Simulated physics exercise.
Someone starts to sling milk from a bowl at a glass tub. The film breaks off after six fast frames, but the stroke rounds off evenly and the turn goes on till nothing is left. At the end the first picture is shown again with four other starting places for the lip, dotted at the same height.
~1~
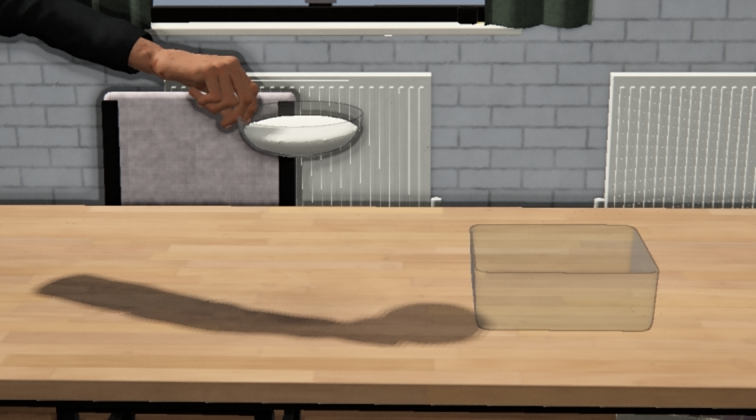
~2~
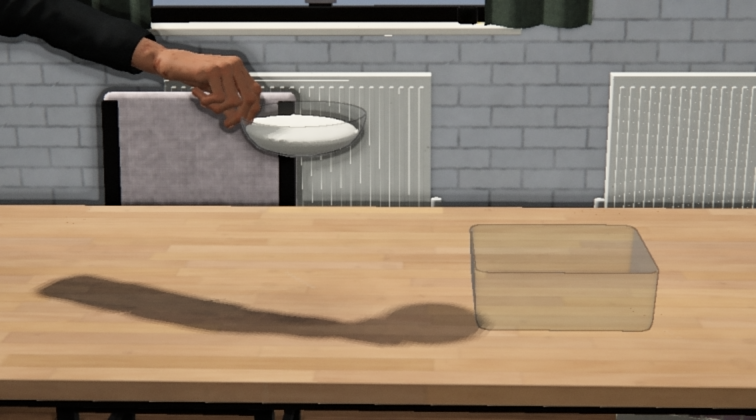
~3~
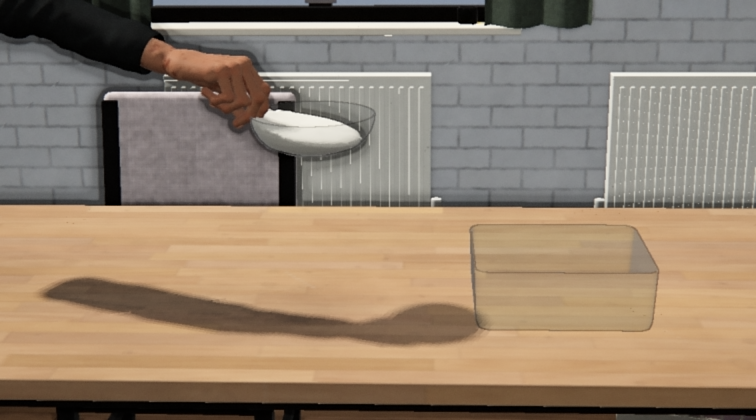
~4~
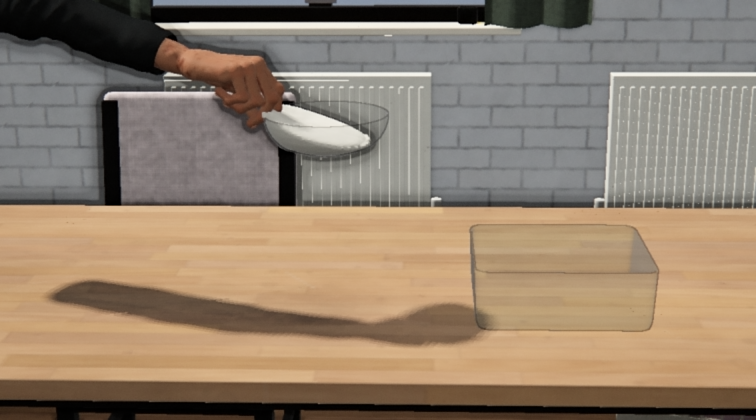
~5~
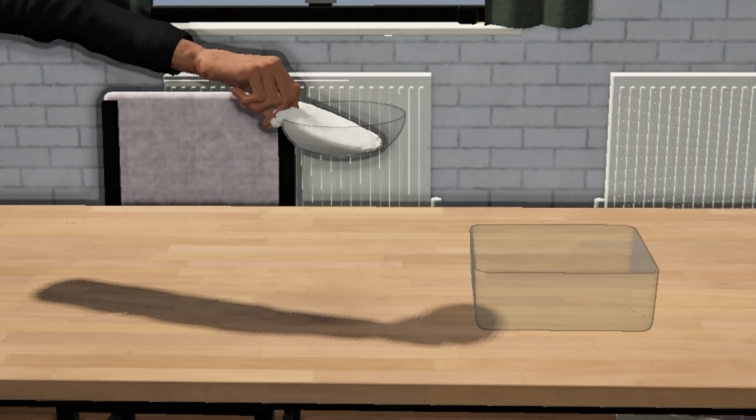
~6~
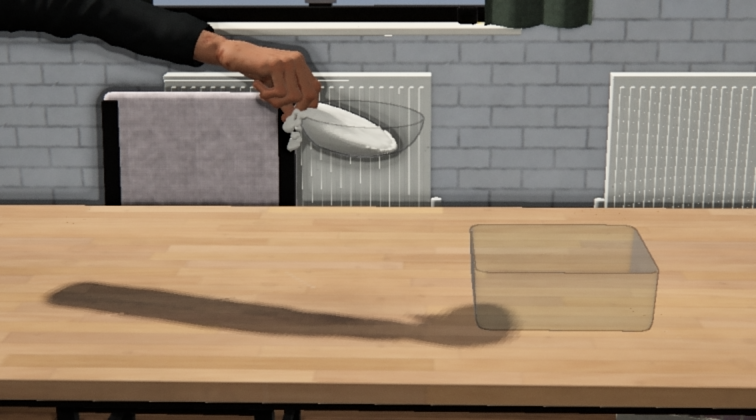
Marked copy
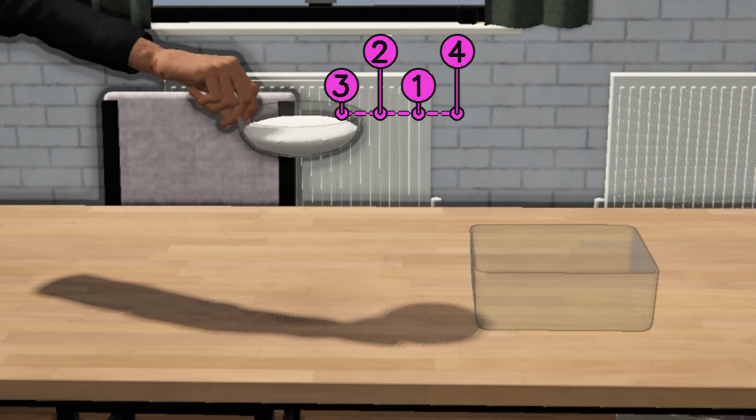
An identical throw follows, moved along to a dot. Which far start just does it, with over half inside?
3 is the one.
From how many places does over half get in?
All of the four.
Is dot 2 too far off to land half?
No.
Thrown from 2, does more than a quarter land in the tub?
Yes, it does.
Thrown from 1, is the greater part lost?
No, not at all.
On the marked copy, 1 at (418, 113); 2 at (380, 113); 3 at (341, 113); 4 at (457, 113).
With 1, about 84 % lands in the tub, 11 % falls short and 5 % goes beside or beyond.
With 2, about 72 % lands in the tub, 17 % falls short and 11 % goes beside or beyond.
With 3, about 68 % lands in the tub, 24 % falls short and 8 % goes beside or beyond.
With 4, about 68 % lands in the tub, 11 % falls short and 21 % goes beside or beyond.
